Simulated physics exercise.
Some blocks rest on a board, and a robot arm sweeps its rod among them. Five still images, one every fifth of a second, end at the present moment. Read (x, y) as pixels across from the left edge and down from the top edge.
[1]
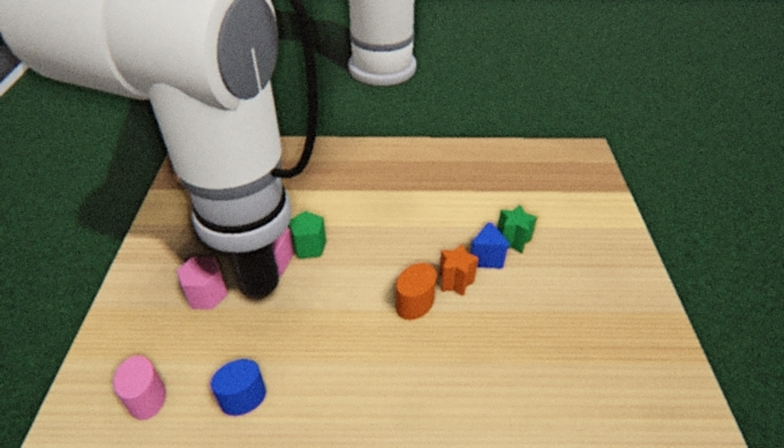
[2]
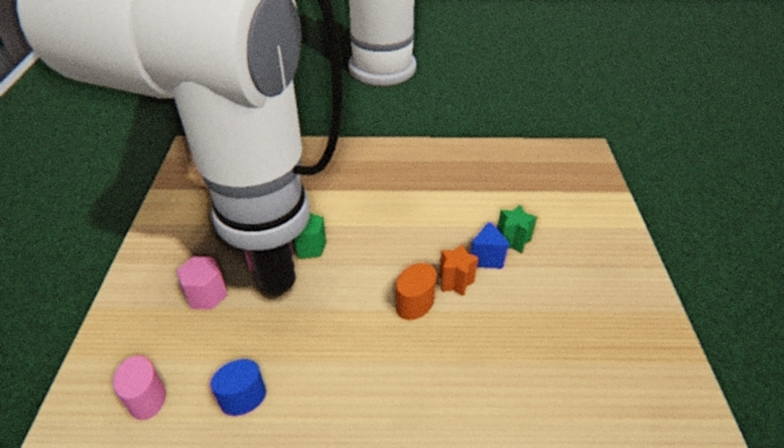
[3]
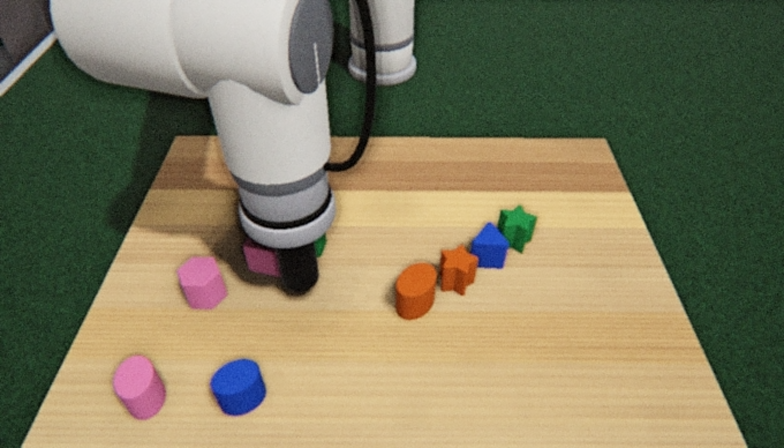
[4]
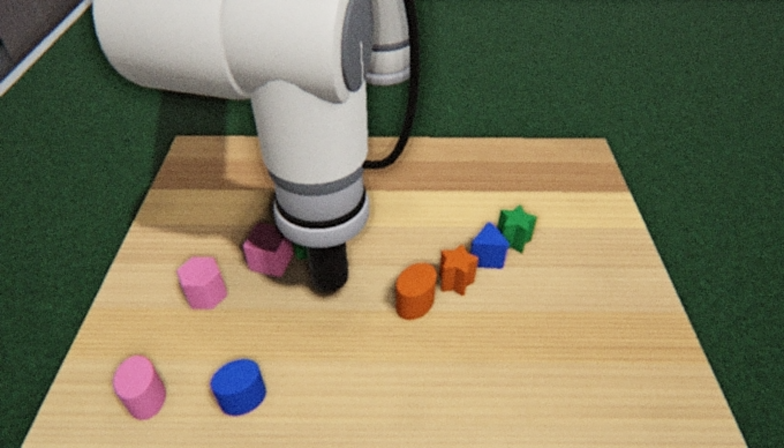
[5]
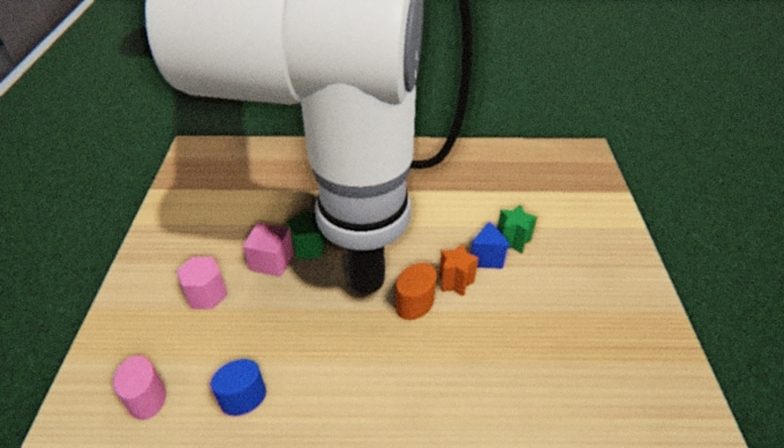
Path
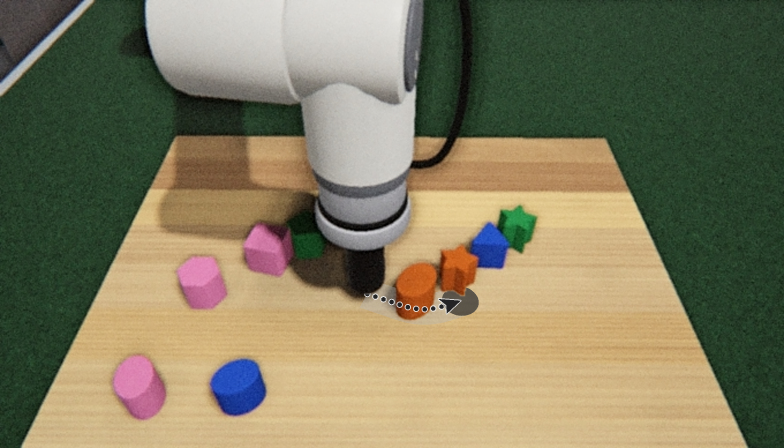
Robot arm sweeping its black rod rightward across a wooden board, passing pink and green blocks and nearing an orange oval block.
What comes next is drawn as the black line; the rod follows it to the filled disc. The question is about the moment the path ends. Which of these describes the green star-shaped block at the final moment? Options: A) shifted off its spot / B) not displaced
My pick is B.
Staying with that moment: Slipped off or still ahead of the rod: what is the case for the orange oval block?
In front, still.
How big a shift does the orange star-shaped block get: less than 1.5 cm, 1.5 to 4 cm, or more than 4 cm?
Between 1.5 and 4 cm.
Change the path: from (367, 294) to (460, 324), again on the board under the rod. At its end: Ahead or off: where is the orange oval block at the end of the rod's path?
It sits in front of the rod.
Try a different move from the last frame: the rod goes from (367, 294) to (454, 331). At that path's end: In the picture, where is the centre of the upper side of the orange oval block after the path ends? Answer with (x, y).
I'd place it at (483, 286), taking the centre of its top.
The drawn path runs from (367, 294) over (397, 304) and (430, 309) to (460, 301).
On the path given first. Halfway along, rod at (415, 295); orange oval block at (452, 285), turned 35° anticlockwise; orange star-shaped block at (467, 255), turned 20° anticlockwise.
At the end, rod at (462, 287); orange oval block at (501, 285); orange star-shaped block at (485, 254), turned 95° anticlockwise; blue triangular piece at (490, 233); green star-shaped block not moved.
